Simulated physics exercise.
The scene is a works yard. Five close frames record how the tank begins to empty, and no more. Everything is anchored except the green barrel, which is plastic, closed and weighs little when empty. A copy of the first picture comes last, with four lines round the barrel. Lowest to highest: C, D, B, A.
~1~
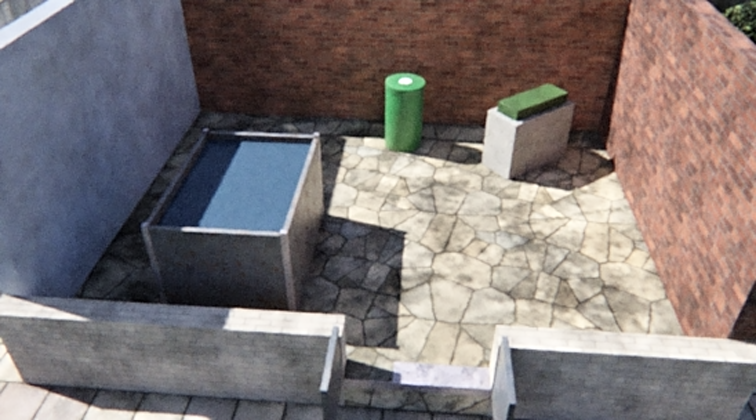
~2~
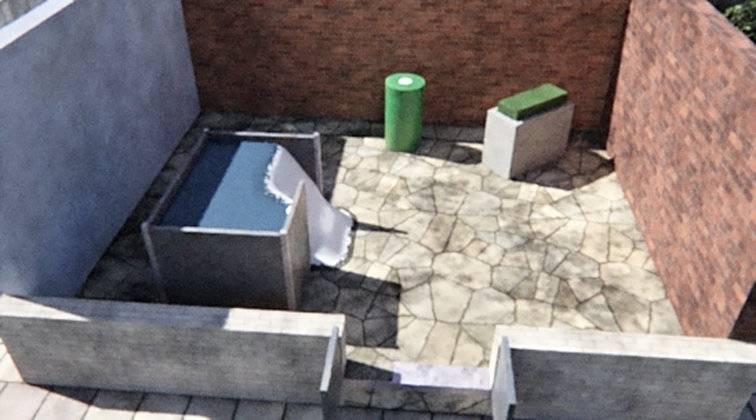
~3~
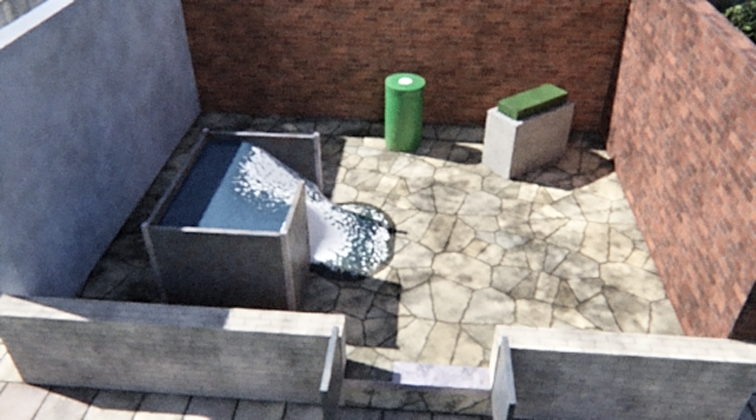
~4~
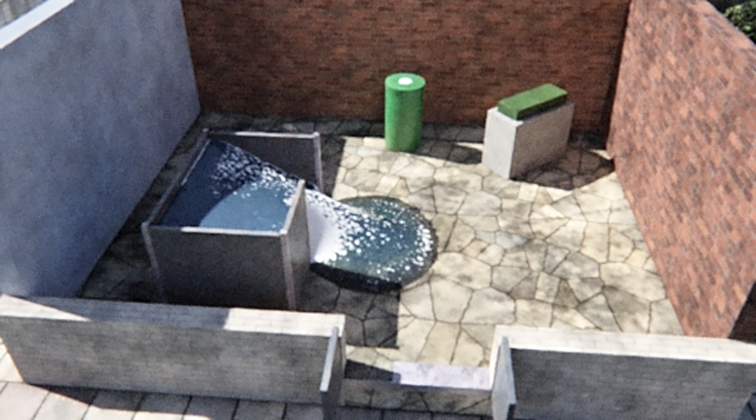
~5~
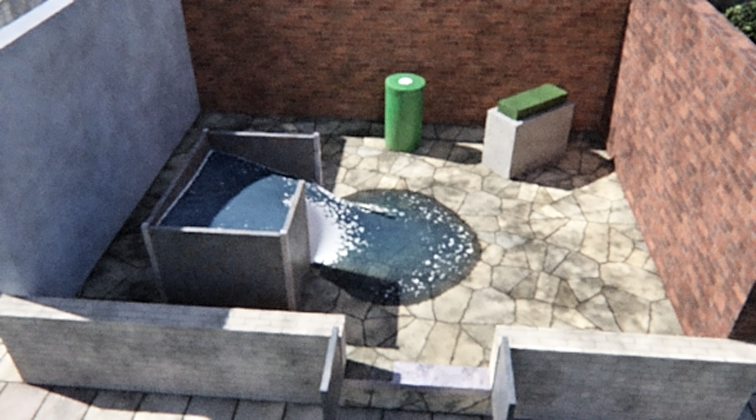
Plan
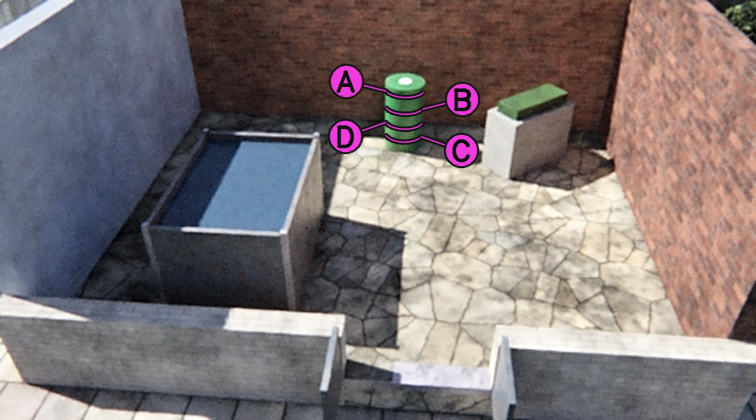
A large open tank full of water stood in a walled yard until its right side opened, and water poured out foaming onto the stone paving, spreading rightward in a widening, rounded pool.
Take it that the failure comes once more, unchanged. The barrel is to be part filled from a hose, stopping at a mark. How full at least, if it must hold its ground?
It is C.
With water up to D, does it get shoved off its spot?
No, not at all.
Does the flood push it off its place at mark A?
No, not at all.
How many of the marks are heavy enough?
All of the four.
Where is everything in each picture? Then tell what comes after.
Lid of the green barrel at (405, 82); tank full, its middle at (241, 184); open gate at (420, 324).
Water covers 2 % of the ground, mostly out of sight from here.
Water covers 4 % of the ground and is seen nearest the barrel at (359, 206).
Water covers 7 % of the ground and is seen nearest the barrel at (381, 200).
Lid of the green barrel at (405, 82); water covers 11 % of the ground and is seen nearest the barrel at (393, 192).
On the marked copy, A at (404, 97); B at (403, 114); C at (402, 142); D at (403, 129); from the bottom up C, D, B, A.
If A is chosen, it does not move.
If B is chosen, it does not move.
If C is chosen, it does not move.
If D is chosen, it does not move.
